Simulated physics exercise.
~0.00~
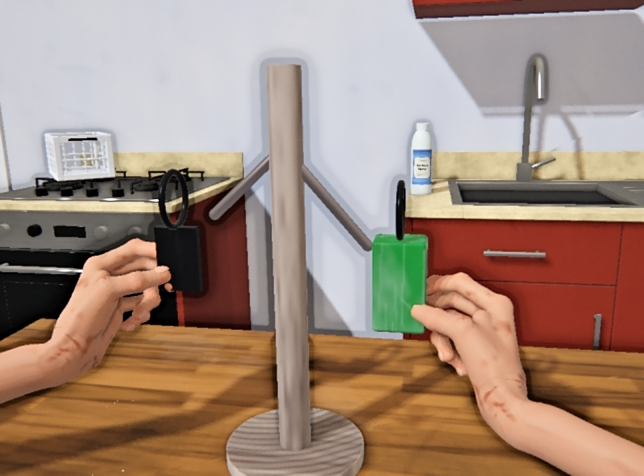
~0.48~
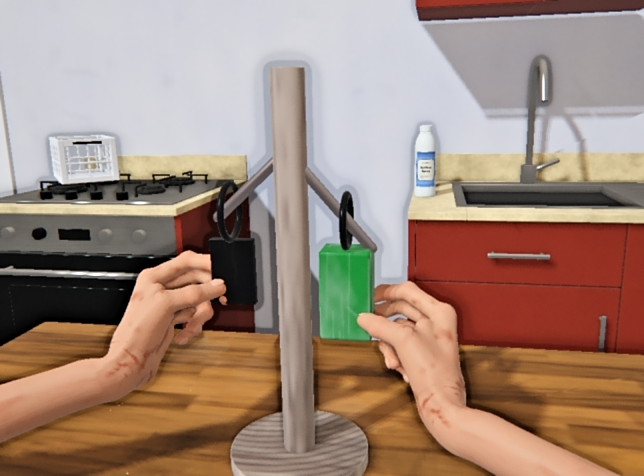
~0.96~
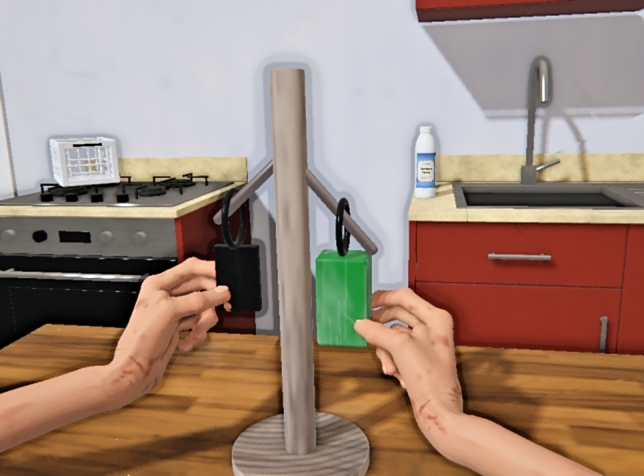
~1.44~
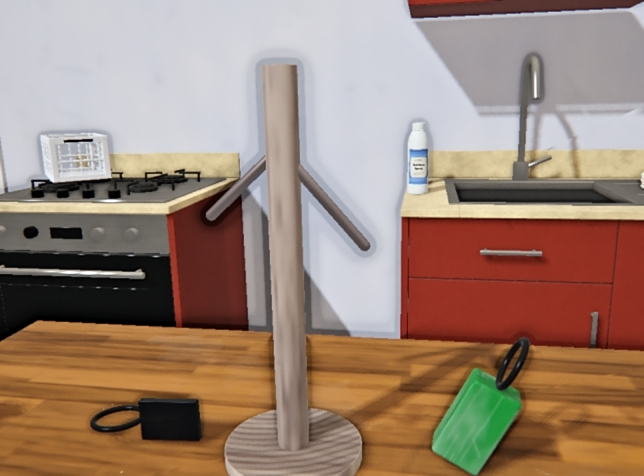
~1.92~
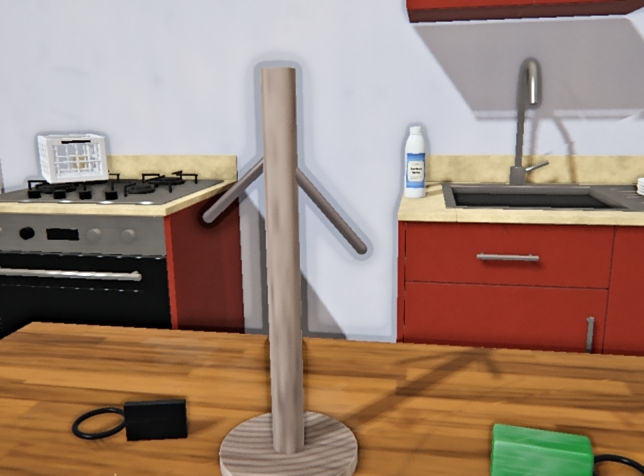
At the start, two hands hold a black tag on the left and a green pouch on the right, each by its body with the ring upward, beside a wooden peg stand on a kitchen table. The hands bring both items inward, toward the stand's downward-sloping pegs. They then lower them slightly, with the rings close to the pegs. Once the hands let go and withdraw, neither item stays hanging, and both drop to the tabletop. The green pouch tips over farther to the right, and both end up lying on the table beside the bare stand.
